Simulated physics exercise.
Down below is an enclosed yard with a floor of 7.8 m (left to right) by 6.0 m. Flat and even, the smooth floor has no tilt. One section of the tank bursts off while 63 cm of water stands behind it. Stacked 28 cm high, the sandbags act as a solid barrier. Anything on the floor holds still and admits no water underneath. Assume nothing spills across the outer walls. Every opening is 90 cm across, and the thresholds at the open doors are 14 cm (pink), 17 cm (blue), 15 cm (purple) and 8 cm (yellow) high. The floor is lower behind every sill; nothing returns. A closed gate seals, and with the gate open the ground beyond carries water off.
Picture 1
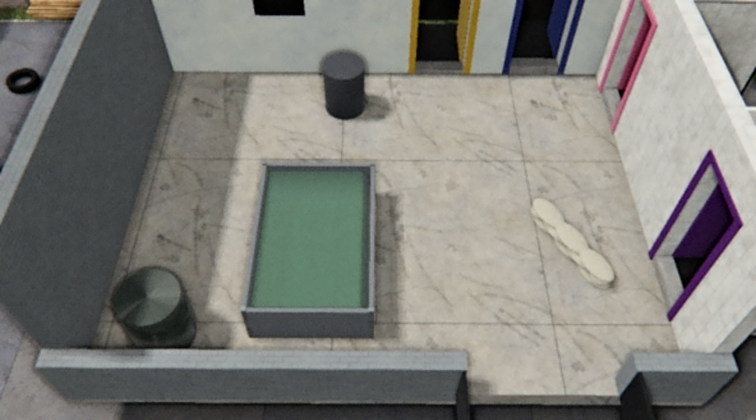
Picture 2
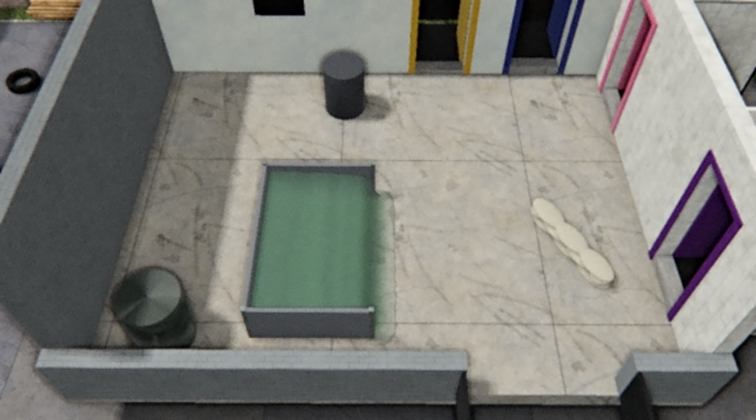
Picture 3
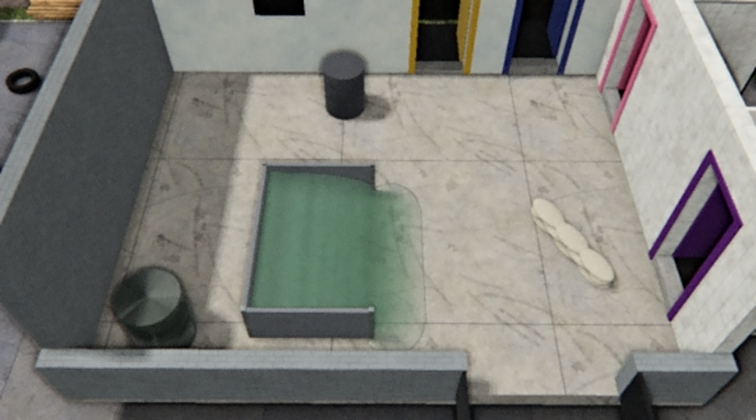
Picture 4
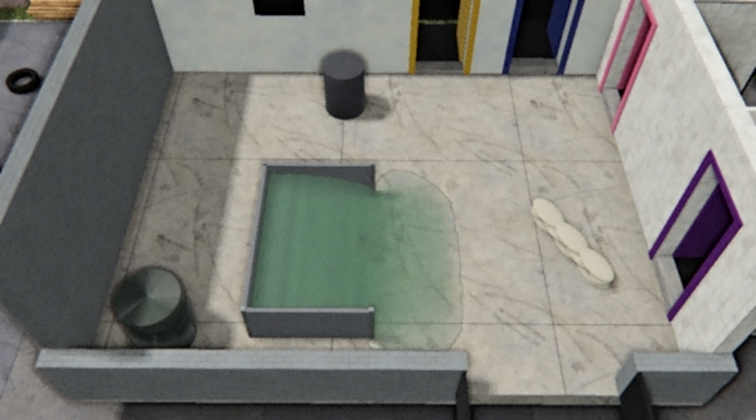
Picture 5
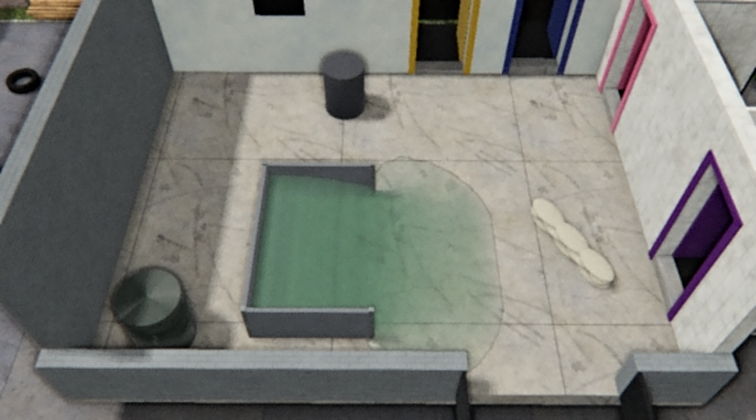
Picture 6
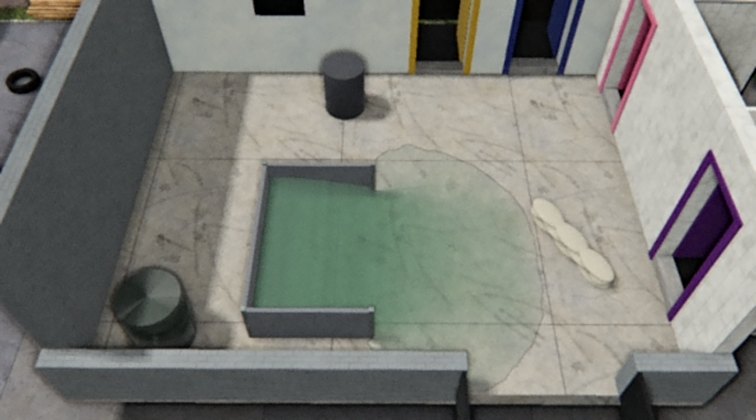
A grey-walled tank of green water in an enclosed yard lost its right side, and the water poured out and spread rightward across the pale floor in a widening rounded sheet, reaching the sandbags.
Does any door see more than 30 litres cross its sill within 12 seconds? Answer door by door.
Taking each door, the pink door does not; the blue door does not; the purple door does not; the yellow door does not.
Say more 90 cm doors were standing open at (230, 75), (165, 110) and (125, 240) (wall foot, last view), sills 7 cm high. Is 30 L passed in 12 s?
Check each in turn: The first fails, the second fails, the third fails.
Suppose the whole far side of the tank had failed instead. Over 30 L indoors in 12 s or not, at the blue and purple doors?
Then: Blue not over, purple under.
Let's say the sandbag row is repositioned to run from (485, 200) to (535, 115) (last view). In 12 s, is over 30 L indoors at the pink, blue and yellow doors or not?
Then: Pink not over, blue under, yellow below.
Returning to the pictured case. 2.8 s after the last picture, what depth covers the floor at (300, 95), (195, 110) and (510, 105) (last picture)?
0, 0, 2 cm.
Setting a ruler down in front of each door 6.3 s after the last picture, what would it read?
Pink 9 cm, blue 8 cm, purple 5 cm, yellow 9 cm.
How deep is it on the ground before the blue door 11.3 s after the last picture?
About 4.0 cm.
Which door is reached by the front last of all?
That would be the yellow door.
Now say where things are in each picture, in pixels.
The tank at (314, 234) is whole and still, 63 cm deep, in the first picture.
The front is at (374, 341), 1.3 m from the gap at (370, 252); 0.5 m2 of floor is under water; 63 cm left at the back of the tank, in the second picture.
Water pours out at (370, 253) and has run 1.5 m, to (392, 350); typically 11 cm deep outside, 62 cm at the tank's back, in the third picture.
The front is at a hidden place, 1.7 m from the gap at (370, 254); 3.3 m2 of floor is under water; 56 cm left at the back of the tank, in the fourth picture.
Water pours out at (370, 254) and has run 2.1 m, to a hidden place; typically 8 cm deep outside, 54 cm at the tank's back, in the fifth picture.
The front is at (535, 315), 2.4 m from the gap at (370, 255); 7.5 m2 of floor is under water; 50 cm left at the back of the tank, in the sixth picture.
Then, 0.7 s after the last picture water covers 35 % of the floor and is deepest (37 cm) near (547, 240); pink door not reached, blue door not reached, purple door 7 cm at the sill, 0 L in, yellow door not reached.
Then, 1.5 s after the last picture water covers 45 % of the floor and is deepest (46 cm) near (629, 377); pink door 7 cm at the sill, 0 L in, blue door not reached, purple door 10 cm at the sill, 1 L in, yellow door not reached.
Then, 2.8 s after the last picture water covers 50 % of the floor and is deepest (26 cm) near (585, 80); pink door 12 cm at the sill, 1 L in, blue door 13 cm at the sill, 0 L in, purple door 15 cm at the sill, 6 L in, yellow door not reached.
Then, 6.3 s after the last picture water covers 65 % of the floor and is deepest (11 cm) near (369, 99); pink door 9 cm at the sill, 6 L in, blue door 8 cm at the sill, 6 L in, purple door 5 cm at the sill, 8 L in, yellow door 9 cm at the sill, 7 L in.
Then, 11.3 s after the last picture water covers 90 % of the floor and is deepest (6 cm) near (144, 174); pink door 3 cm at the sill, 6 L in, blue door 4 cm at the sill, 6 L in, purple door 4 cm at the sill, 8 L in, yellow door 5 cm at the sill, 9 L in.
